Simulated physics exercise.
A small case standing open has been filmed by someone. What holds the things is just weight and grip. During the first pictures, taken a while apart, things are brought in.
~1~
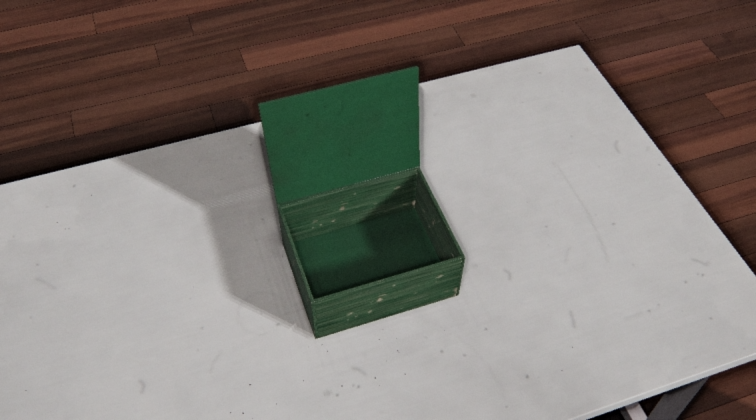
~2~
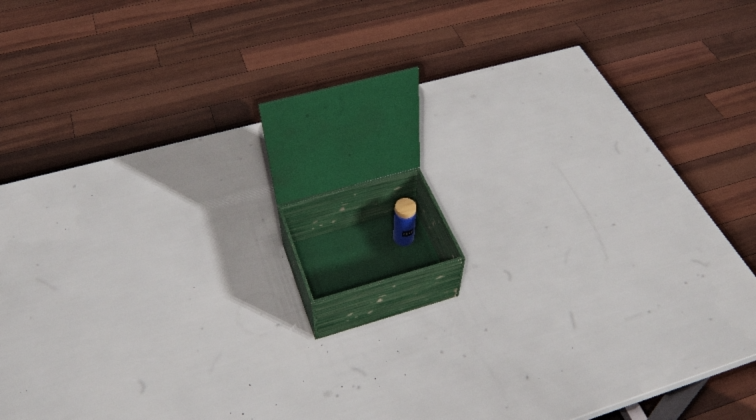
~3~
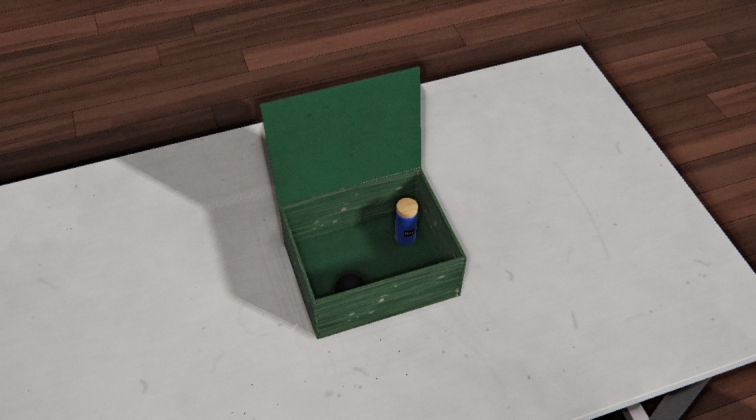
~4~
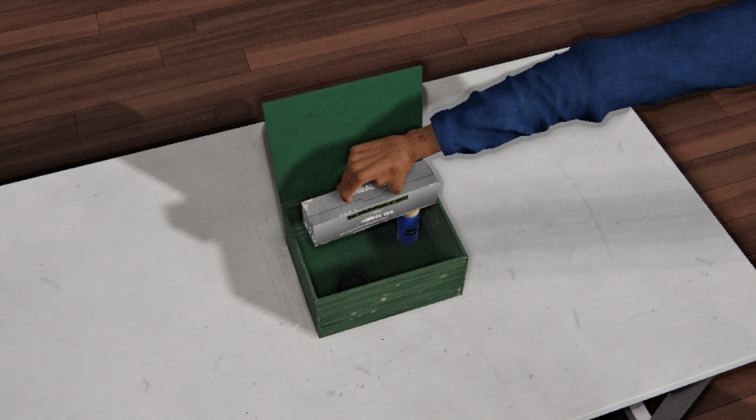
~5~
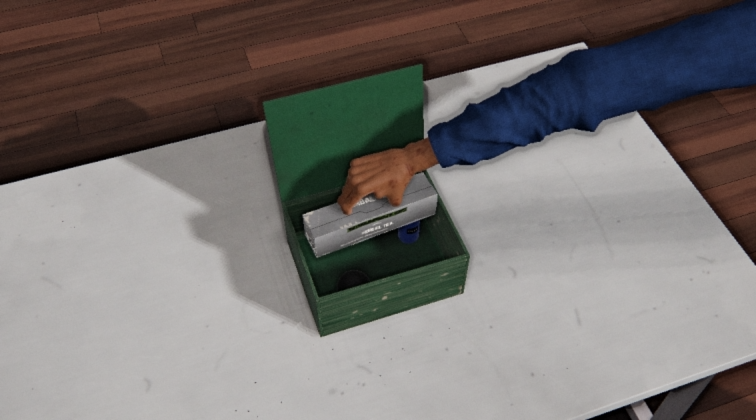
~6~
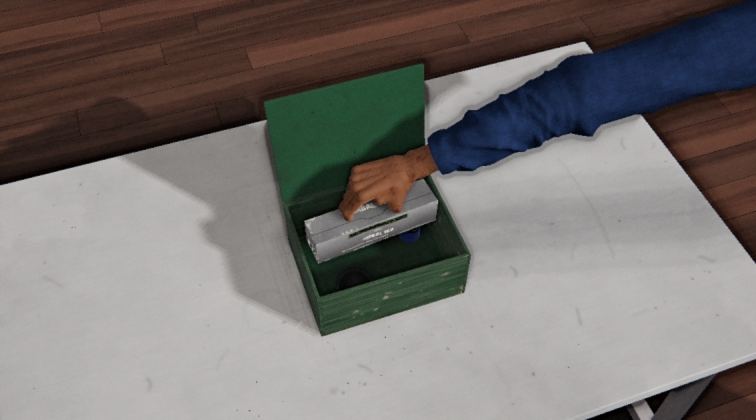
On a white table above a wooden floor, an open green box is empty, then holds a blue container with a tan top, then also a small dark object; a hand in a blue sleeve lowers a grey carton slightly into it.
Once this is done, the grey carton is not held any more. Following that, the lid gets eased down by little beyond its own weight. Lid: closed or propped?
Closed.
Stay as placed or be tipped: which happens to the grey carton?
Once everything settles, it keeps its original angle.
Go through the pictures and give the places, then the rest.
The last thing is not in view yet, in the first frame.
The last thing is not in view yet, in the second frame.
The last thing is not in view yet, in the third frame.
On its way; grey carton (371, 203), in the fourth frame.
On its way; grey carton (371, 214), in the fifth frame.
In place under the hand; grey carton (372, 220), in the sixth frame.
Then, 0.40 s past the last view, grey carton rocked 36° from its first pose near (379, 248); blue shaker rocked 13° from its first pose.
Then, 1.10 s past the last view, lid starting down; grey carton displaced a little near (375, 250); black ball displaced about its own width; blue shaker rocked 5° from its first pose.
Then, 1.60 s past the last view, lid 57° above the rim; grey carton displaced a little near (375, 250); black ball displaced about its own width; blue shaker displaced a little.
Then, 2.00 s past the last view, lid 12° above the rim; grey carton displaced a little near (375, 250); black ball displaced about its own width; blue shaker displaced a little.
Finally, lid shut; moved from the start, black ball and grey carton; blue shaker still in place. Final places as the last picture's camera would see them, grey carton near (375, 250).
